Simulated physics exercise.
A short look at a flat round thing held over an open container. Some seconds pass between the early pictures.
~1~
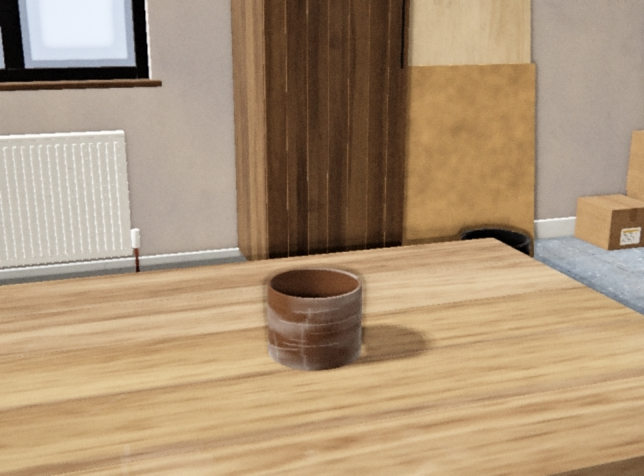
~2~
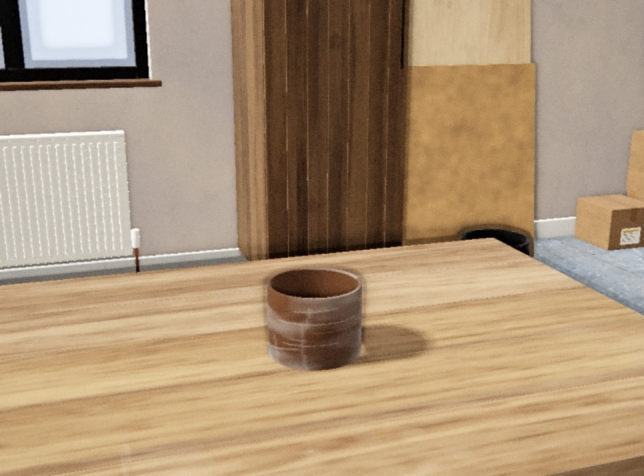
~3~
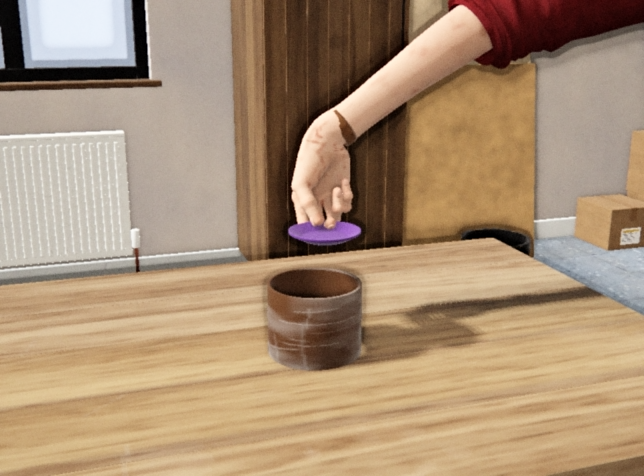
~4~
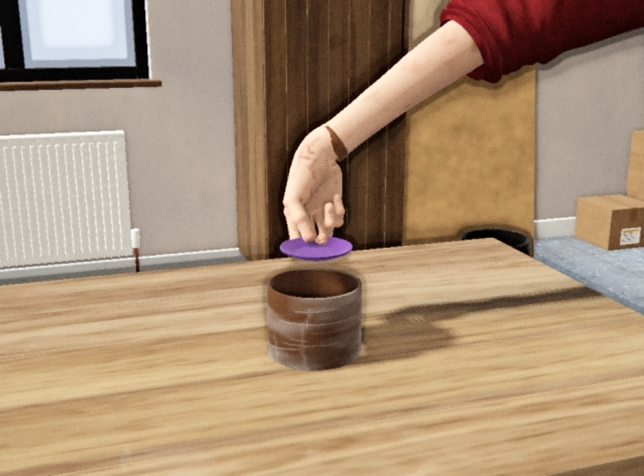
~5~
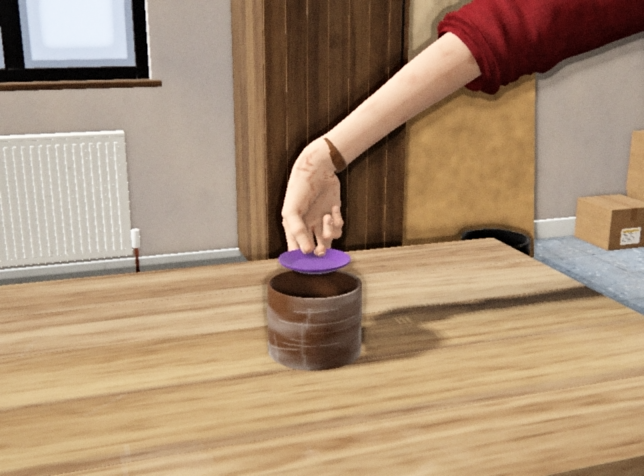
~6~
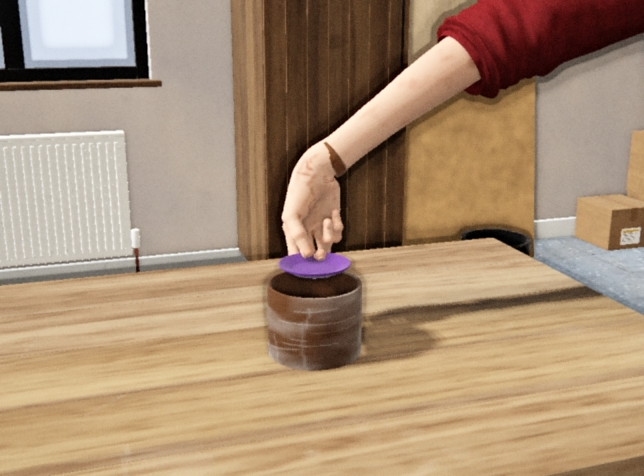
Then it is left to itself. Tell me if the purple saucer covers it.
Here the purple saucer slips past the rim.
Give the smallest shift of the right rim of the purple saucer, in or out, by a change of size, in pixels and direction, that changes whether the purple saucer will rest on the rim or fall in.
About 8 pixels right.
Then, 0.14 s later than the last frame, purple saucer shifted a little near (315, 302).
When it is over, the purple saucer falls in, near (315, 343).
